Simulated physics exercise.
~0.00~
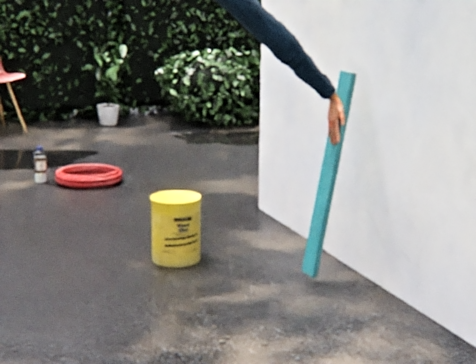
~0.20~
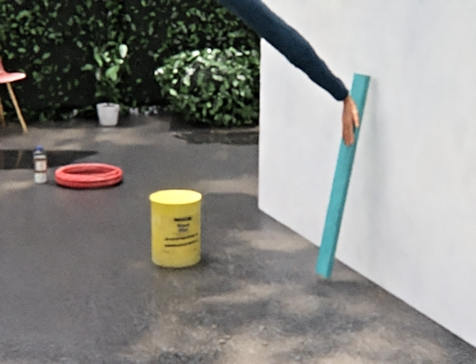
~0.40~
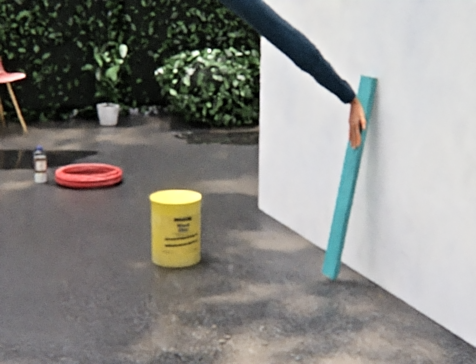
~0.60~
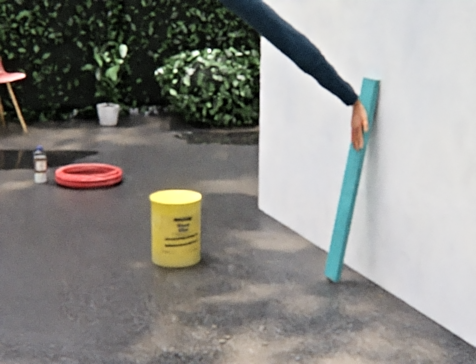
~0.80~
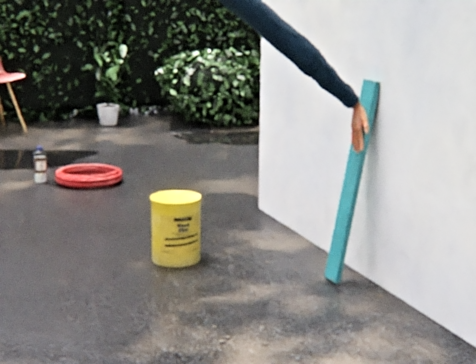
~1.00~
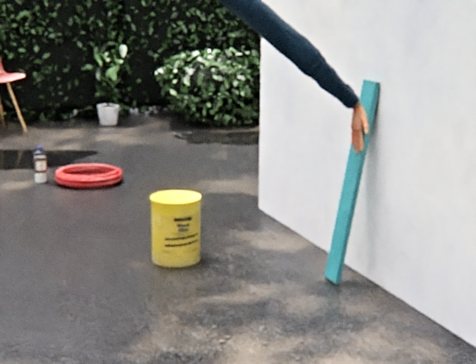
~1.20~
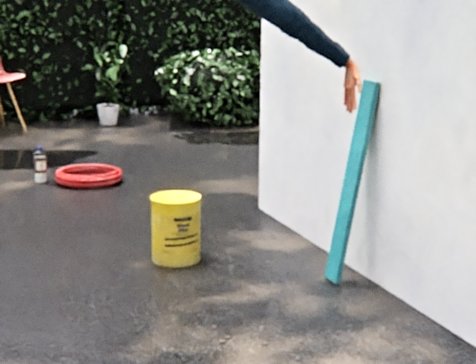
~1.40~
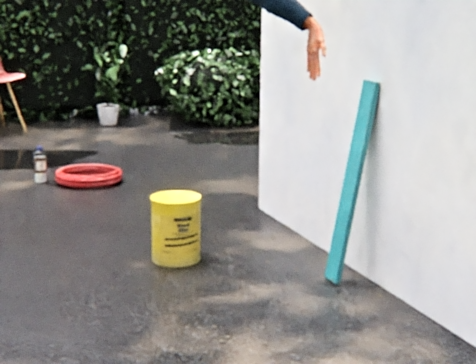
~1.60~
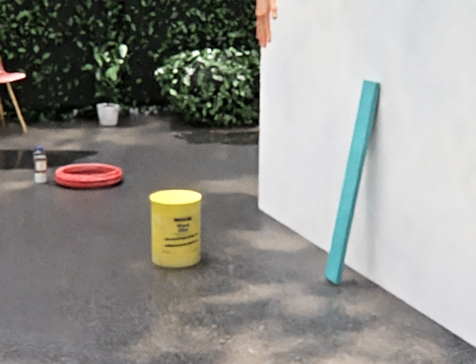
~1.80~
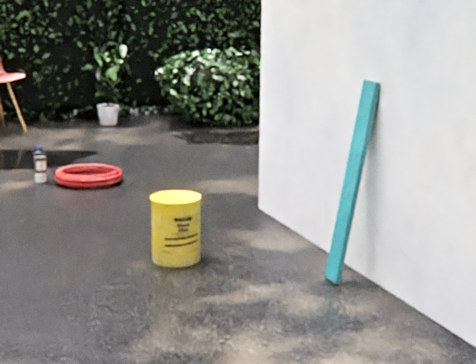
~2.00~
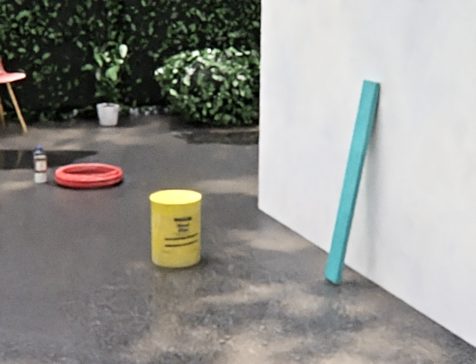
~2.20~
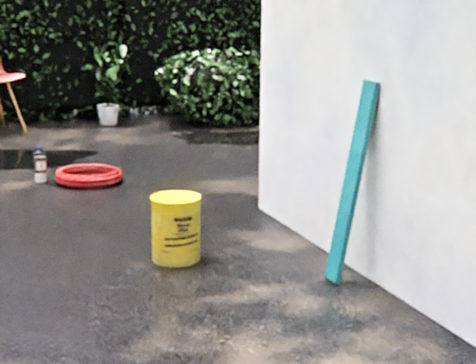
At the start, an arm in a dark sleeve reaches in from the top and holds a long turquoise plank near a pale wall on the right, with a yellow pail standing to the left on dark, patchy ground. The hand moves the plank a little to the right until it leans against the wall. It keeps hold of the plank briefly, then lets go and draws back up and to the left, out of view. The plank stays leaning on the wall without slipping. At the end, plank and pail are both still.
